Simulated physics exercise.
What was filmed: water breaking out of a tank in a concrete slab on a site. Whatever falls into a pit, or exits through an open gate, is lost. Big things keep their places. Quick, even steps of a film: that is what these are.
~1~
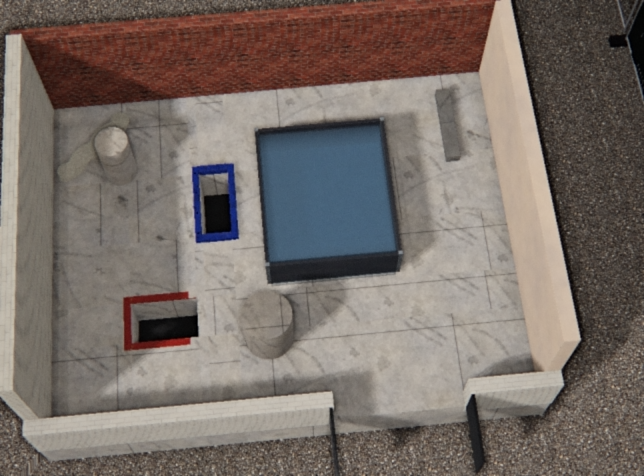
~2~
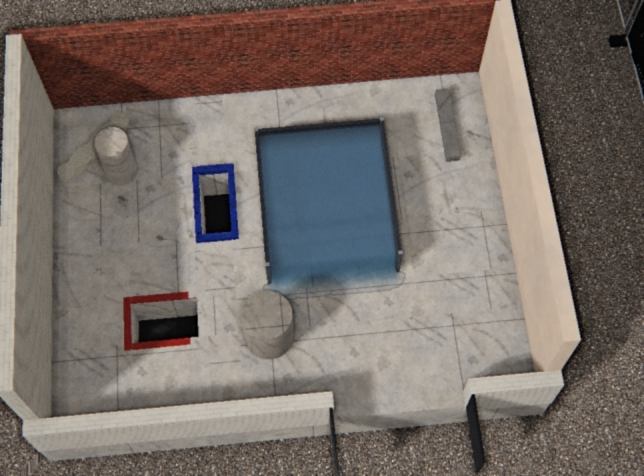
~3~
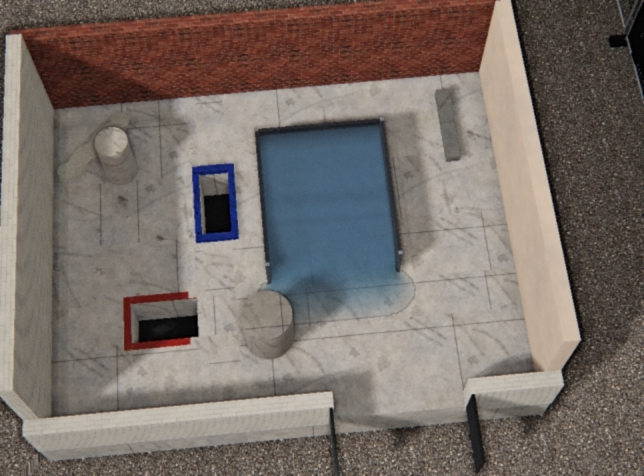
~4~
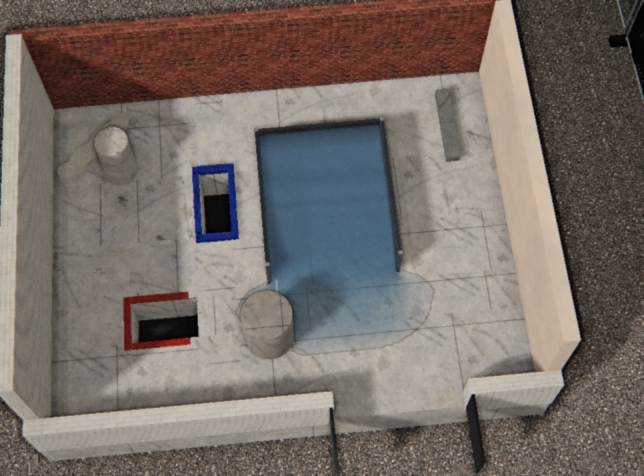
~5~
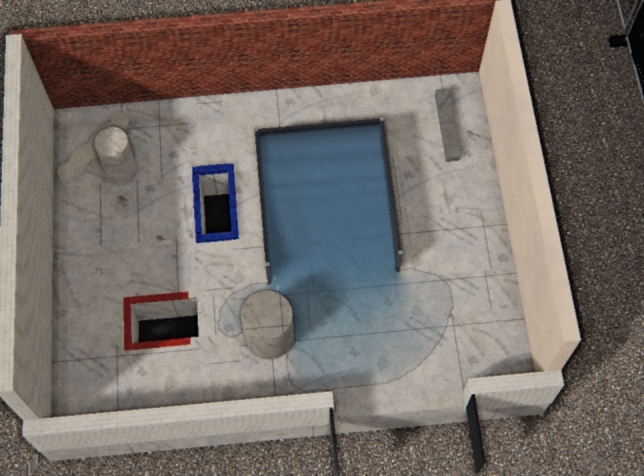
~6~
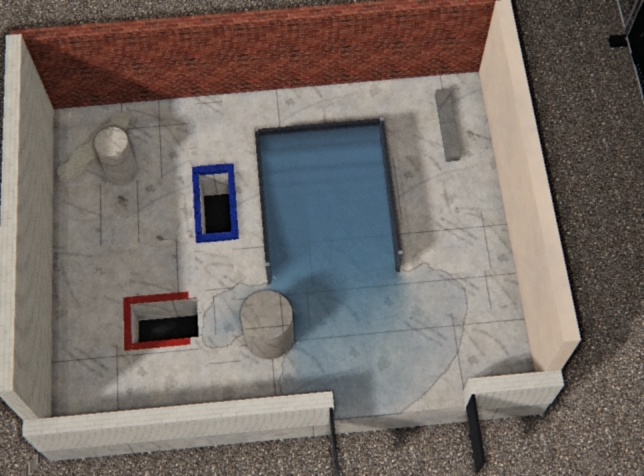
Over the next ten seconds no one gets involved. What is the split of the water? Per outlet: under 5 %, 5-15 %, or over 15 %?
Outcome: The gate will get a big slice beyond fifteen per cent. The red pit will get an average slice of five to fifteen per cent. The blue pit will get a thin slice beneath five per cent.
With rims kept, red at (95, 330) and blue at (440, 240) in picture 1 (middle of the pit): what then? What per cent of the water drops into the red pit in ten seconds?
Per cent: Red 15.
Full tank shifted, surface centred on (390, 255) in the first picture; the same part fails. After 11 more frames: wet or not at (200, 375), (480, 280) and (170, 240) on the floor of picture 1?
Soaked - soaked - unflooded.
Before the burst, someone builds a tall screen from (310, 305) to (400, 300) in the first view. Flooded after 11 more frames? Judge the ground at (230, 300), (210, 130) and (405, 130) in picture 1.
Point by point: First swamped, next spared, last spared.
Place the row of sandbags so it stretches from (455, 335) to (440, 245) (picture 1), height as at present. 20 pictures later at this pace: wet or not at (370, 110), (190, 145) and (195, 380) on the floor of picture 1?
The three places, in the order given, end up spared, spared and drenched.
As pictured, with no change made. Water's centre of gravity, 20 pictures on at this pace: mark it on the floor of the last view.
It is around (307, 294).
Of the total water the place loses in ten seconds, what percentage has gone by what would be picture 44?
Near 85 in a hundred.
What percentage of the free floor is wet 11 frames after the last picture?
That's roughly 35 per cent.
A moment on, water covers 25 % of the floor; the gate 7 %, the red pit 1 %, the blue pit 0 %.
Next, water covers 35 % of the floor; the gate 19 %, the red pit 2 %, the blue pit 0 %.
Then, water covers 50 % of the floor; the gate 35 %, the red pit 4 %, the blue pit 0 %.
Later, water covers 65 % of the floor; the gate 47 %, the red pit 8 %, the blue pit 0 %.
In the end, water covers 80 % of the floor; the gate 54 %, the red pit 10 %, the blue pit 0 %.
